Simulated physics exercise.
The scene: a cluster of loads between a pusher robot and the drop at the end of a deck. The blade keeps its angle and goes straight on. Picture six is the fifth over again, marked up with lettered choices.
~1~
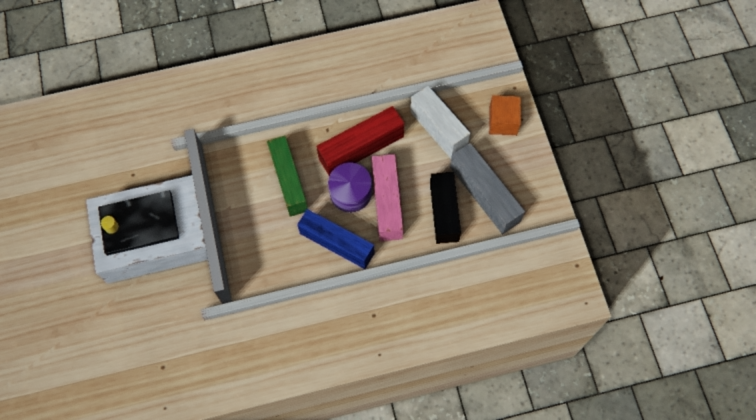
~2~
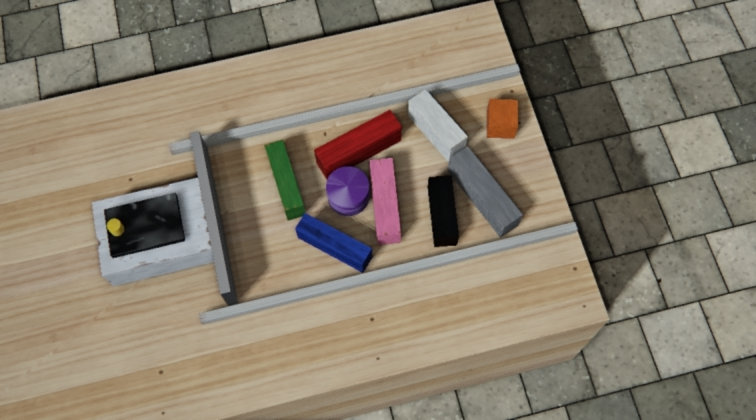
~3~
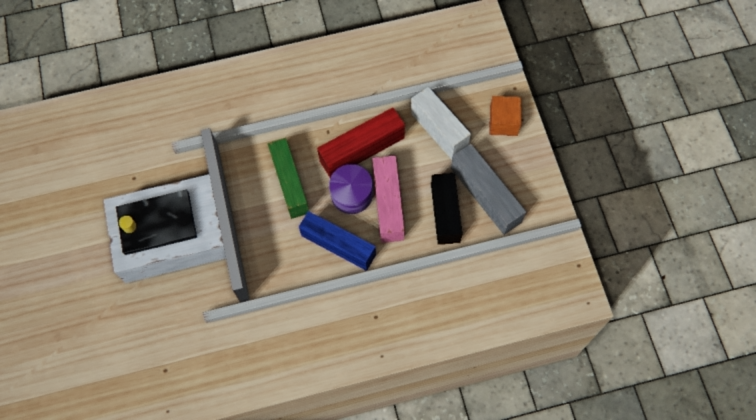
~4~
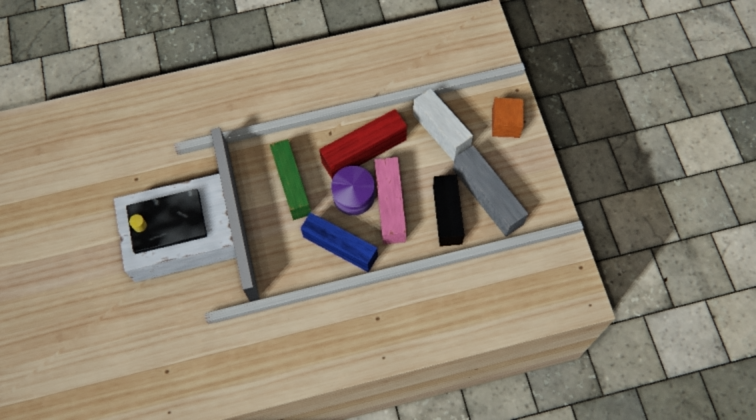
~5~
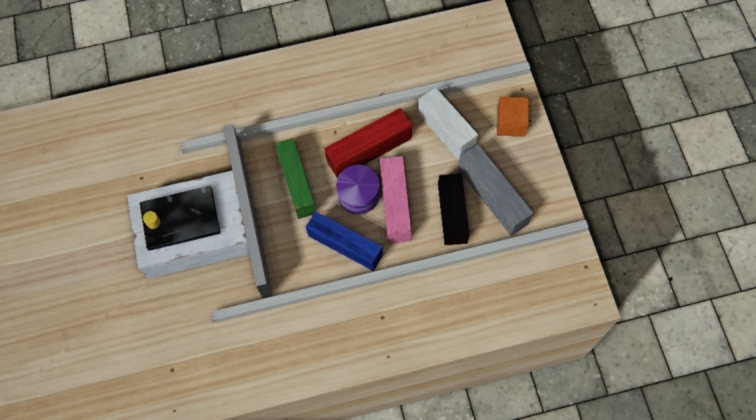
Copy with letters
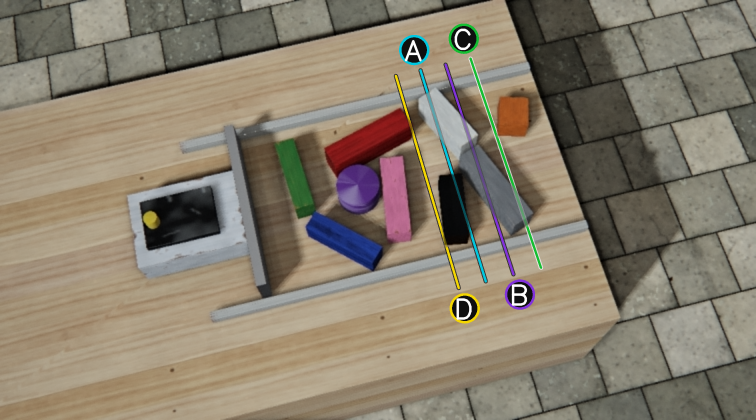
The footage shows a white pusher robot with a wide grey blade moving slowly rightward along a wooden deck toward a cluster of coloured bars, a purple canister and an orange block, which stay in place between two rails.
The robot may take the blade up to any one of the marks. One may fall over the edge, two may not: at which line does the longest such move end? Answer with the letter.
As far as mark A.
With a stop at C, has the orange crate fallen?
By then, yes.
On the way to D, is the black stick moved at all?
Yes.
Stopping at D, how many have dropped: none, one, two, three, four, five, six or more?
The count is none.
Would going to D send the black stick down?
By then, no.
On the marked copy, A at (451, 170); B at (478, 164); C at (504, 158); D at (426, 177).
Following A. Soon after the start, robot (261, 198); blue stick (360, 236); red stick (380, 141).
Later, robot (335, 180); orange crate (522, 118); white bar (498, 111).
In the end, robot (392, 167); orange crate (543, 122); grey bar (562, 178); none fallen.
As for the rest, B drops two; C drops four; D is within the limit but short.
